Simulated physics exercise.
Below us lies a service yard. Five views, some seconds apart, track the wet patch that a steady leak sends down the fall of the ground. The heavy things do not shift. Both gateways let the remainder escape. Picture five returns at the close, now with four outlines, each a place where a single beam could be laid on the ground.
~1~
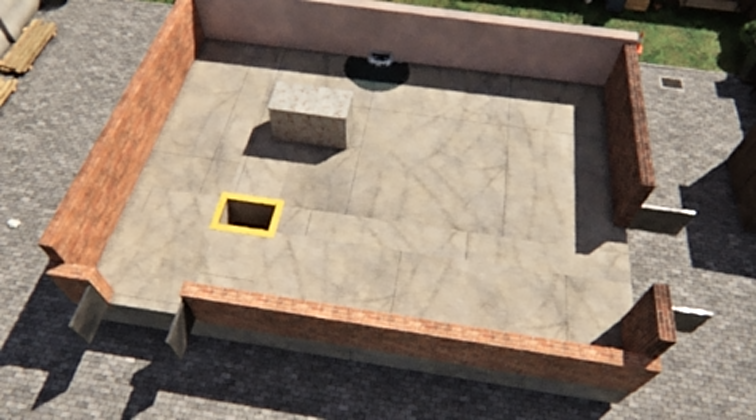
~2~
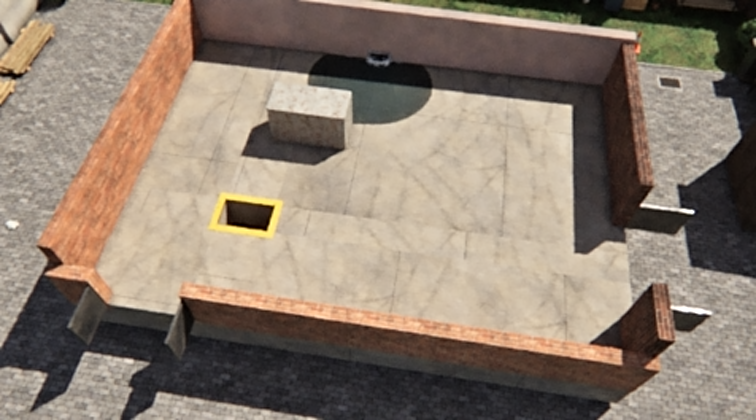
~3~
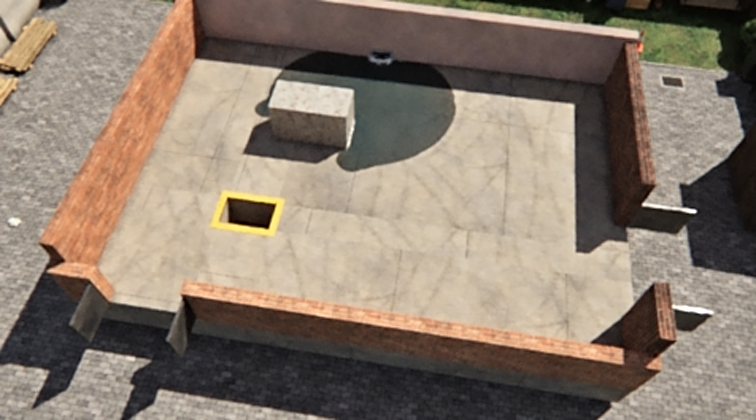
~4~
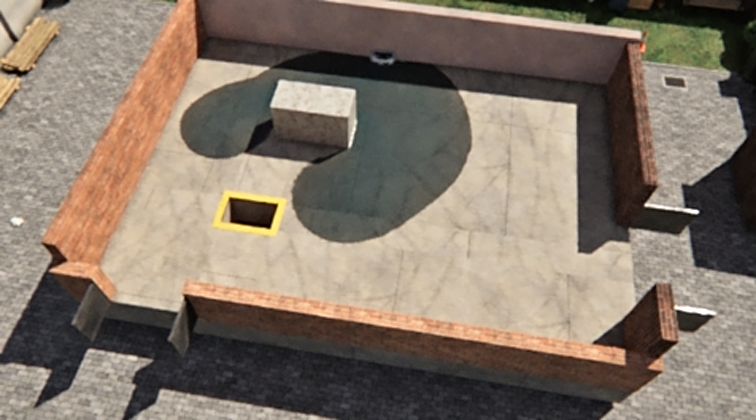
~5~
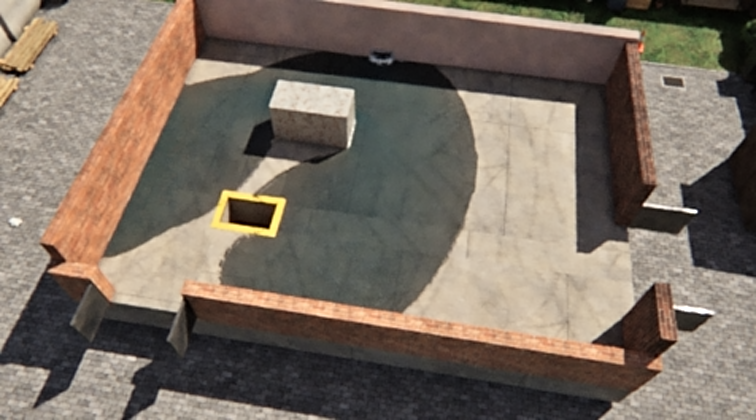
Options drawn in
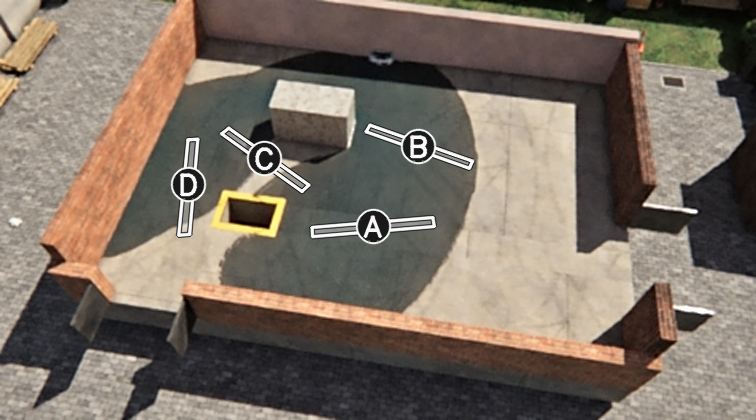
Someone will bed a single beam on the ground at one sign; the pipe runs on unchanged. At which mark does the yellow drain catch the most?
Take A.
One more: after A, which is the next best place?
It is D.
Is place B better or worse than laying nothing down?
Place B is worse.
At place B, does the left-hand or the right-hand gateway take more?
The left one.
On the marked copy, A from (312, 232) to (433, 222); B from (368, 128) to (470, 164); C from (225, 131) to (305, 188); D from (192, 139) to (184, 234).
If A is chosen, about 32 % of the stream runs into the yellow drain, about 67 % out by the gates.
If B is chosen, about 4 % of the stream runs into the yellow drain, about 93 % out by the gates.
If C is chosen, about 4 % of the stream runs into the yellow drain, about 93 % out by the gates.
If D is chosen, about 13 % of the stream runs into the yellow drain, about 85 % out by the gates.
